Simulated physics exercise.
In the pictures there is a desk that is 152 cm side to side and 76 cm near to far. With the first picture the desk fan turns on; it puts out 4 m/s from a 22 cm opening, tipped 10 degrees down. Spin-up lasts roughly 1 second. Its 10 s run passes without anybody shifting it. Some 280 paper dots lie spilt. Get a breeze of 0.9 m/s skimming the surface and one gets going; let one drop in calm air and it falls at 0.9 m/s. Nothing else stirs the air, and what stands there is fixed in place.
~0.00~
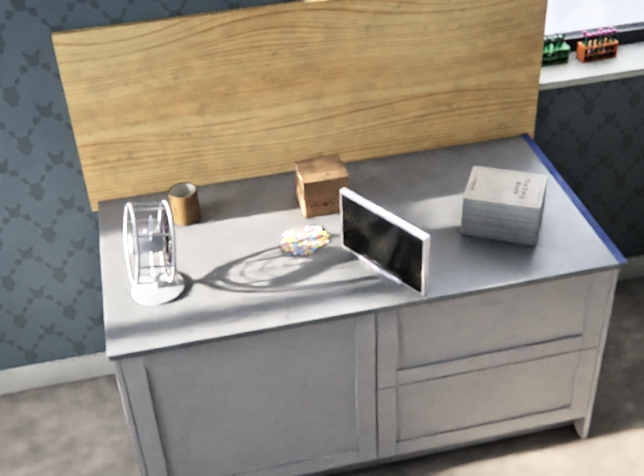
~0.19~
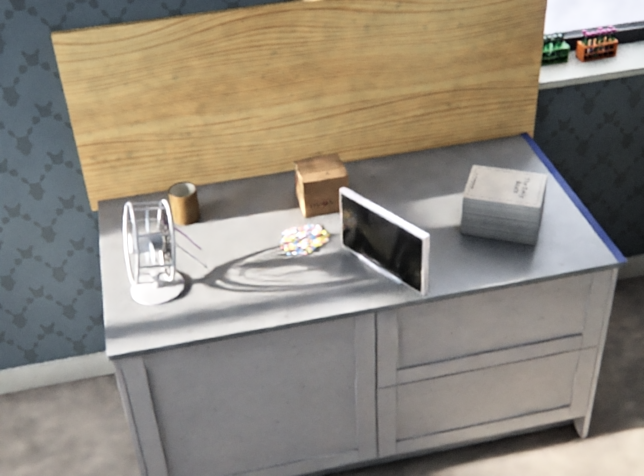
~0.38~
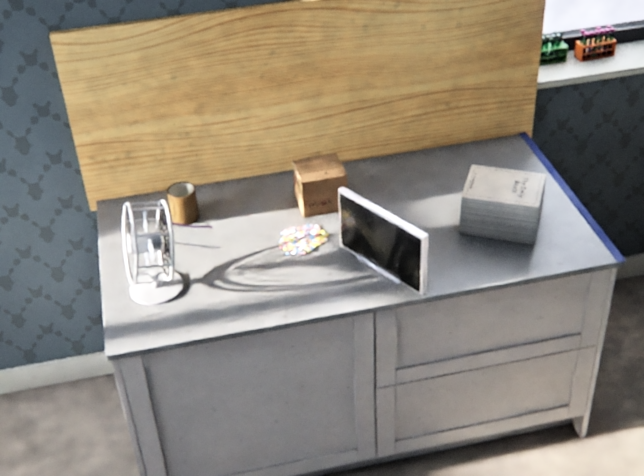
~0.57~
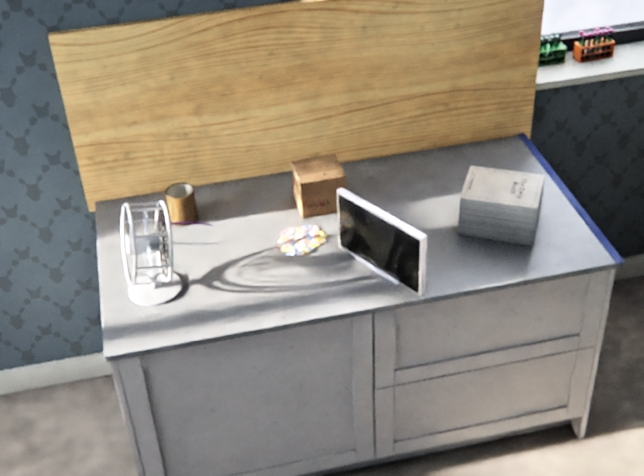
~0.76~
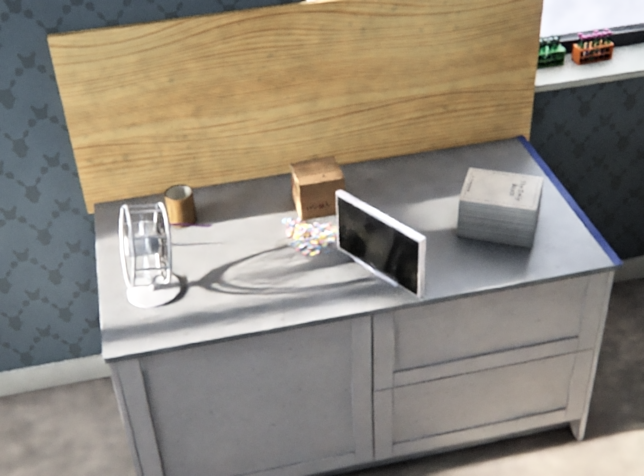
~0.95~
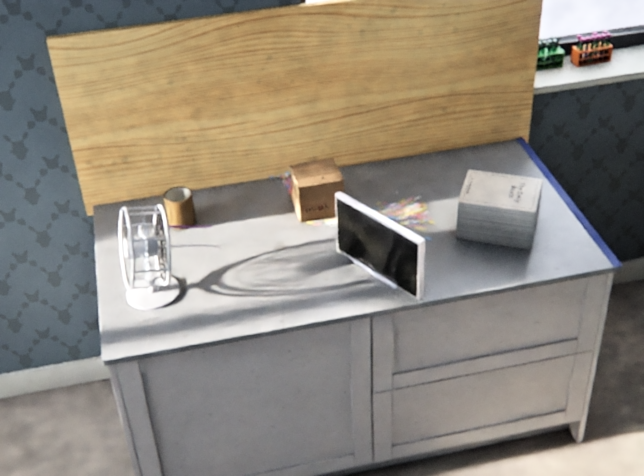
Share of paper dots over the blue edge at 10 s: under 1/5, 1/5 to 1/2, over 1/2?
Over 1/2.
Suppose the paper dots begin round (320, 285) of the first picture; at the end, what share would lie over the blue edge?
It would come to some 0 in a hundred.
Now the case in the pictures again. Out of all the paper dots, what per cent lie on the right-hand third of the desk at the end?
I'd estimate around 2 per cent.
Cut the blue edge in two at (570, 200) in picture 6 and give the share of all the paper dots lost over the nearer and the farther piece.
Some 1 % go over the nearer part and around 90 % over the farther part.
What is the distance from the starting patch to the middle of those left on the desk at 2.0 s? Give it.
Around 75 cm from the start.
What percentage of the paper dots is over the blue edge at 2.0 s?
50 per cent, roughly.
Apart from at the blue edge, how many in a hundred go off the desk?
That works out to near 0 per cent.
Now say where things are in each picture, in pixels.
In the first picture, the middle of the paper dots is near (303, 239), none has stirred yet and the mouth of the desk fan is at (150, 243).
In the second picture, the middle of the paper dots is near (303, 237), none has stirred yet and the blue edge is centred on (572, 191).
In the third picture, the middle of the paper dots is near (301, 237), none has stirred yet, the top of a box is at (319, 167) and the top of a laptop is at (382, 211).
In the fourth picture, the middle of the paper dots is near (300, 238) and none has stirred yet.
In the fifth picture, the middle of the paper dots is near (307, 235), the farthest in sight from the desk fan is at (334, 229) and about 70 % have left their places.
In the sixth picture, the middle of the paper dots is near (383, 213), the farthest in sight from the desk fan is at (417, 199) and all have left their places.
After 2.0 s, 58 % are on the move or not yet settled, 46 % are over the blue edge; the middle of those still in play is near (480, 158).
After 3.2 s, 25 % are on the move or not yet settled, 85 % are over the blue edge; the middle of those still in play is near (488, 162).
After 5.5 s, 3 % are on the move or not yet settled, 95 % are over the blue edge.
After 10.0 s, at the end, 95 % are over the blue edge.
